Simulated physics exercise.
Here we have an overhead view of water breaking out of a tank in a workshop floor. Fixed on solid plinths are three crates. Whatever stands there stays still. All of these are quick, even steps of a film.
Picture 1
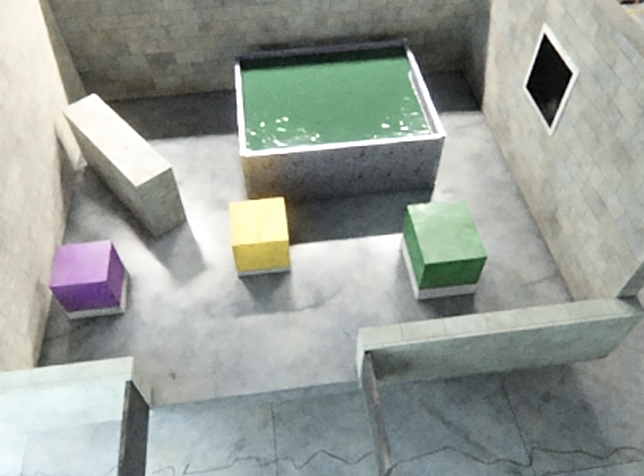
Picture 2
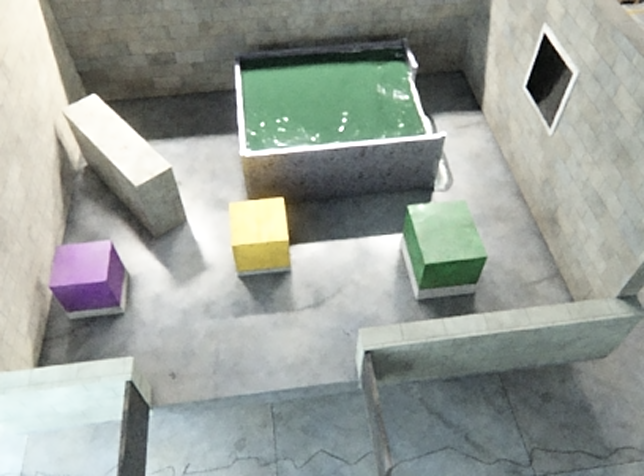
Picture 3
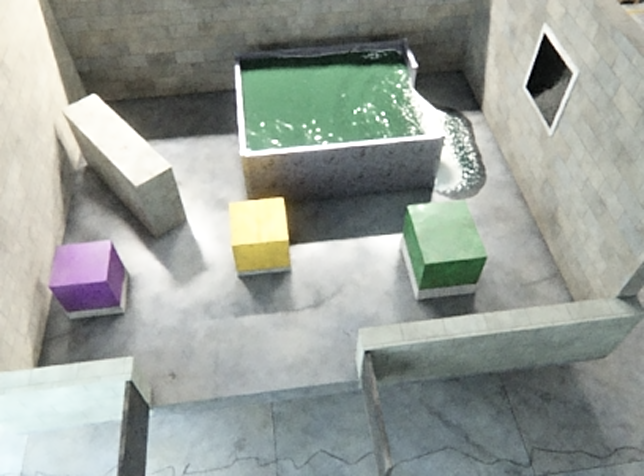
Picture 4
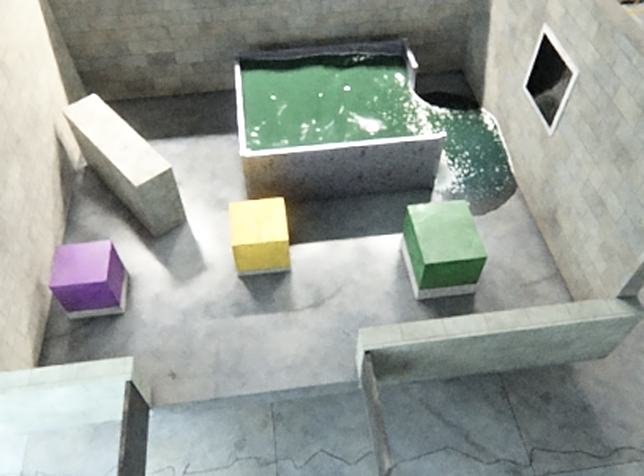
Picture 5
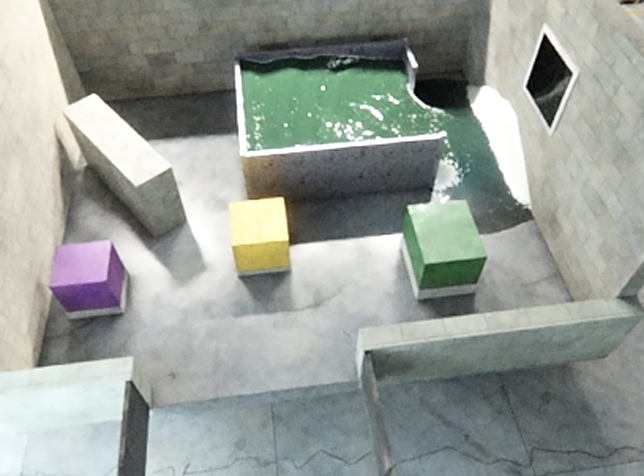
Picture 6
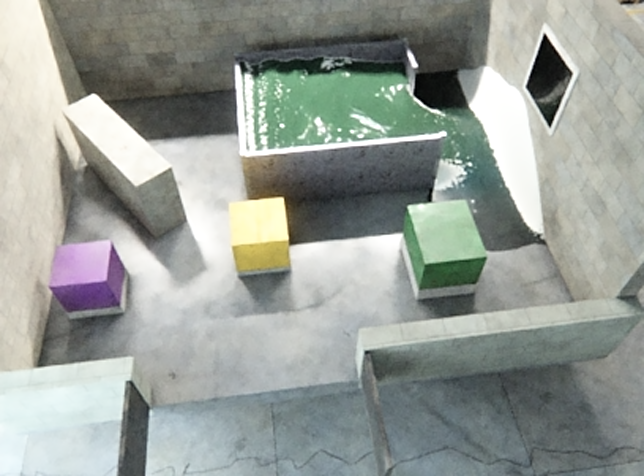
The clip shows a tank of green water in a walled room with purple, yellow and green blocks; water pours out through the tank's right side, spreads across the floor, splashes against the right wall and runs forward along it.
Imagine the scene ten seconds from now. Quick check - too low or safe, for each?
Green crate too low; yellow crate too low; purple crate too low.
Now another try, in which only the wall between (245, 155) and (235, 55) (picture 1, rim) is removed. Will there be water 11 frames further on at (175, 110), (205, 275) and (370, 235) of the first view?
In turn: Wet, covered, free of water.
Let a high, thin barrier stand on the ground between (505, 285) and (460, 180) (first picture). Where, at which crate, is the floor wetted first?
I'd go with the one in green.
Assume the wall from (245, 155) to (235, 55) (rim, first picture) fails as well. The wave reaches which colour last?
Answer: The green crate.
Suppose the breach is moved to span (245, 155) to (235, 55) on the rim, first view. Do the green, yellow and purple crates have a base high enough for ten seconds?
Result - green crate is not reached; yellow crate gets flooded; purple crate gets flooded.
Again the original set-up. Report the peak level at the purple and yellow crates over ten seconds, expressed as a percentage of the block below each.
Close to 220 per cent, and close to 260 per cent, in that order.
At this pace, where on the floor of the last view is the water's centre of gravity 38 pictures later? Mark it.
The water's centre sits above (323, 191).
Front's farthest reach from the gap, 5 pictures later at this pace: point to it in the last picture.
The front tops out at about (582, 331).
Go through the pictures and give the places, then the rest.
The first picture shows still water in the water tank at (332, 97).
In the second picture, water pours out at (420, 131) and has run to (438, 189).
In the third picture, water pours out at (419, 134) and has run to (469, 192).
In the fourth picture, water pours out at (419, 137) and has run to (479, 108).
In the fifth picture, the front is at (529, 212), out from the gap at (419, 138).
In the sixth picture, water pours out at (419, 137) and has run to (543, 239).
A moment on, water covers 25 % of the floor; the green crate water round its plinth, the yellow crate not reached, the purple crate not reached.
Next, water covers 35 % of the floor; the green crate water round its plinth, the yellow crate not reached, the purple crate not reached.
Then, water covers 80 % of the floor; the green crate water round its plinth, the yellow crate water round its plinth, the purple crate water round its plinth.
Later, water covers 100 % of the floor; the green crate water round its plinth, the yellow crate water round its plinth, the purple crate water round its plinth.
In the end, water covers 100 % of the floor; the green crate was topped, the yellow crate was topped, the purple crate was topped.
